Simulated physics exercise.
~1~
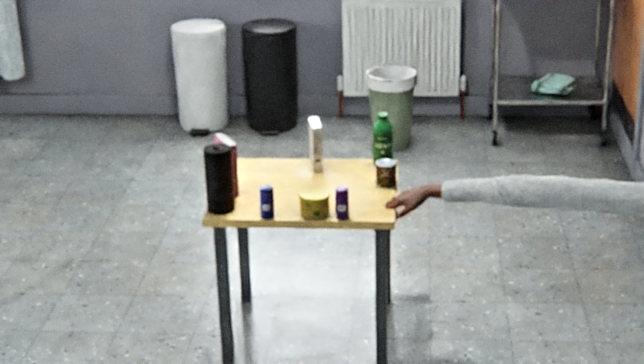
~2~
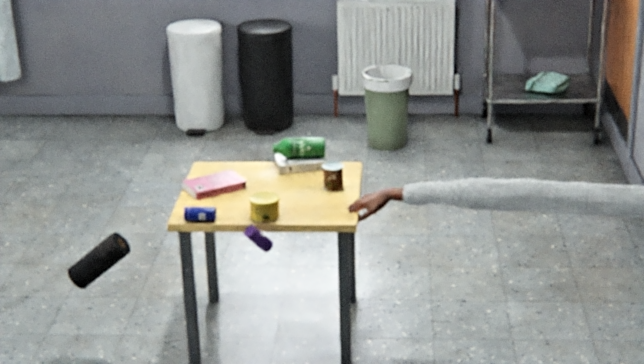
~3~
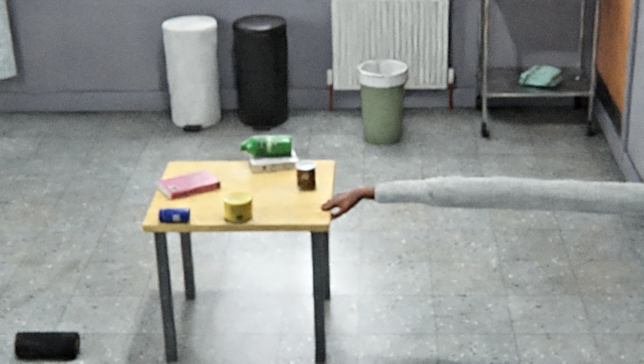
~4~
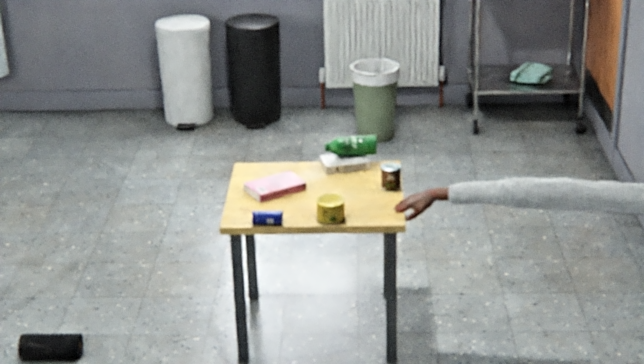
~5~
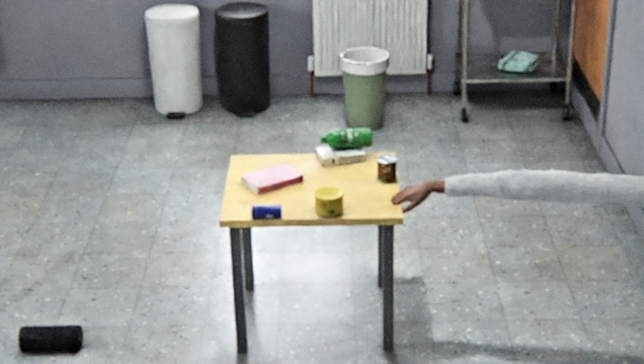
The clip opens on a small wooden table holding upright containers, a pink book and a white packet, with a hand reaching in from the right to its edge. The table jerks left, and the black roll tumbles off the left side while the purple shaker drops over the front edge. The green bottle, blue shaker, book and packet topple onto the tabletop. The table sits farther left as the roll lies on the floor, then shifts back right. Finally it rests with the yellow tub and brown tin still upright among the fallen items, the hand beside it.
